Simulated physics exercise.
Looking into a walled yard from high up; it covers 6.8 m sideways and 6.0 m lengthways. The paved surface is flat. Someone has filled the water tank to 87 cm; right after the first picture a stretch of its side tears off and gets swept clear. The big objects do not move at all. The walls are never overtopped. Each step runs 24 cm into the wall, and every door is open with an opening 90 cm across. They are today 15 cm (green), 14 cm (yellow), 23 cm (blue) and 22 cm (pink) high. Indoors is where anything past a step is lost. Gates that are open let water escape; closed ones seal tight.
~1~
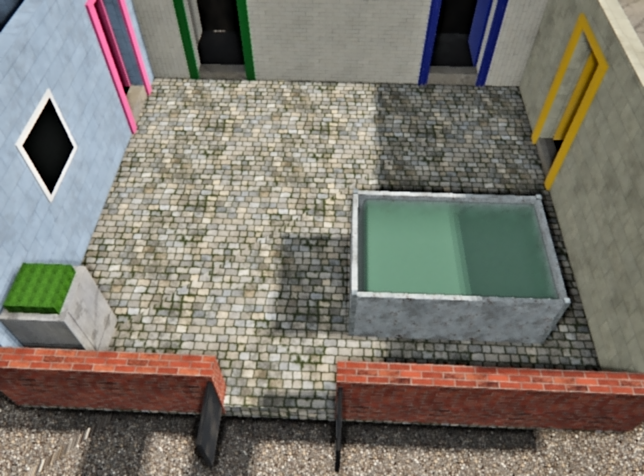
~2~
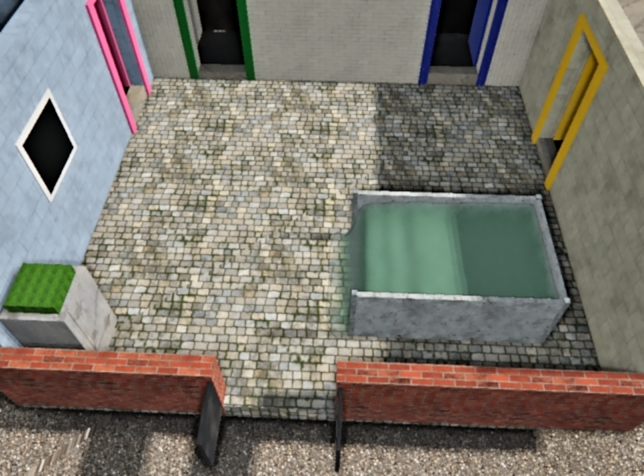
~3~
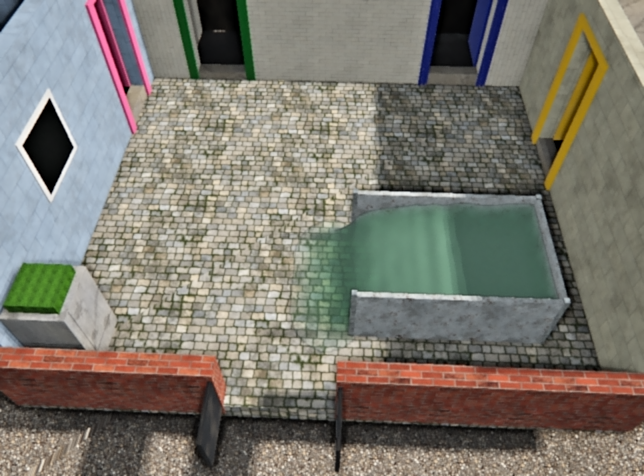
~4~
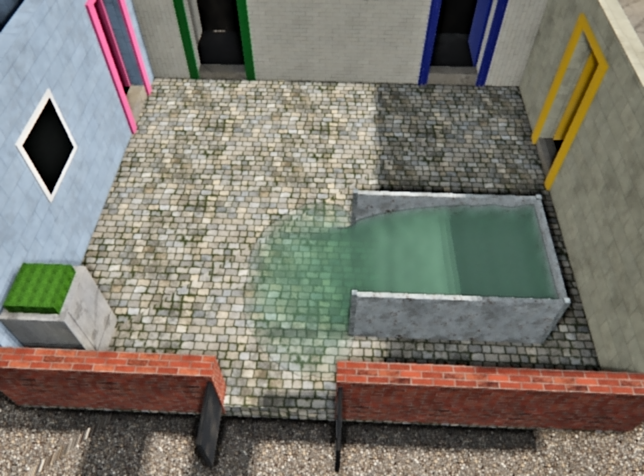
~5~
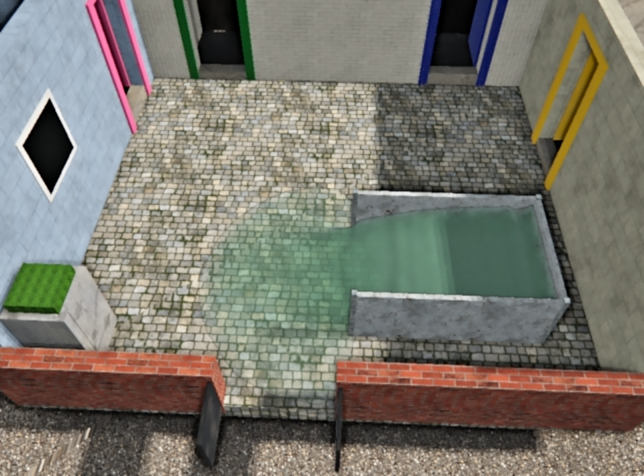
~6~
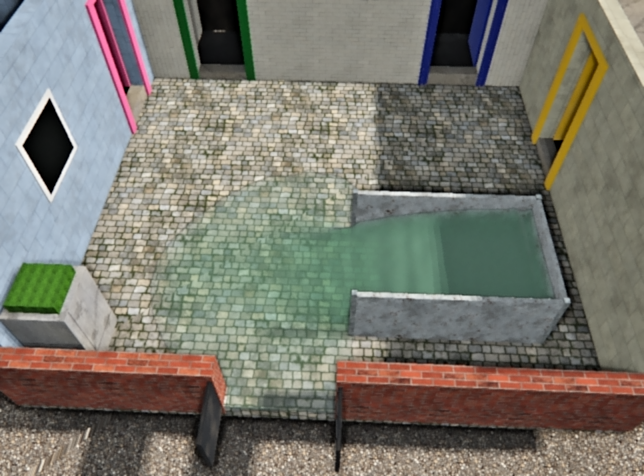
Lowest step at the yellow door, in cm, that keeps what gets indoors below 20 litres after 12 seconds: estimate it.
My estimate is 8.5 cm.
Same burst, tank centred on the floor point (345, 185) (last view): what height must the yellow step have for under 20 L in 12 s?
At least some 11.0 centimetres tall.
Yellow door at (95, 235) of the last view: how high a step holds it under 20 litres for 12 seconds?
It needs roughly 29 cm.
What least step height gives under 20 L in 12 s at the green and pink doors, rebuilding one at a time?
About 20 cm at green and 16 cm at pink.
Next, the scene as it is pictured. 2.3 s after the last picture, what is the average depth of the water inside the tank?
The mean depth is about 18 cm.
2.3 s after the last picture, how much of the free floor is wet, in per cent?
Some 45 per cent of it.
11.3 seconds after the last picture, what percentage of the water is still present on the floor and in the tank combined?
I'd put it at about 84 per cent.
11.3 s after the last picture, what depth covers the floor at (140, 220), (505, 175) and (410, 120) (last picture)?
Roughly 5, 10 and 8 centimetres.
Then, 0.7 s after the last picture water covers 40 % of the floor, deepest (40 cm) near (63, 312); it has not reached the yellow door.
Then, 2.3 s after the last picture water covers 45 % of the floor, deepest (40 cm) near (152, 84); it has not reached the yellow door.
Then, 11.3 s after the last picture water covers 100 % of the floor, deepest (14 cm) near (584, 401); 10 cm at the yellow door, 0 litres in over its 14 cm step.
At the yellow door as built, the water peaked near 12 cm, 7.5 s after the last picture.
Run again over the same 12 s with other heights there, 51 litres in over 6.5 cm, 5 litres over 10.5 cm. The limit of 20 litres is kept from about 8.5 cm up.
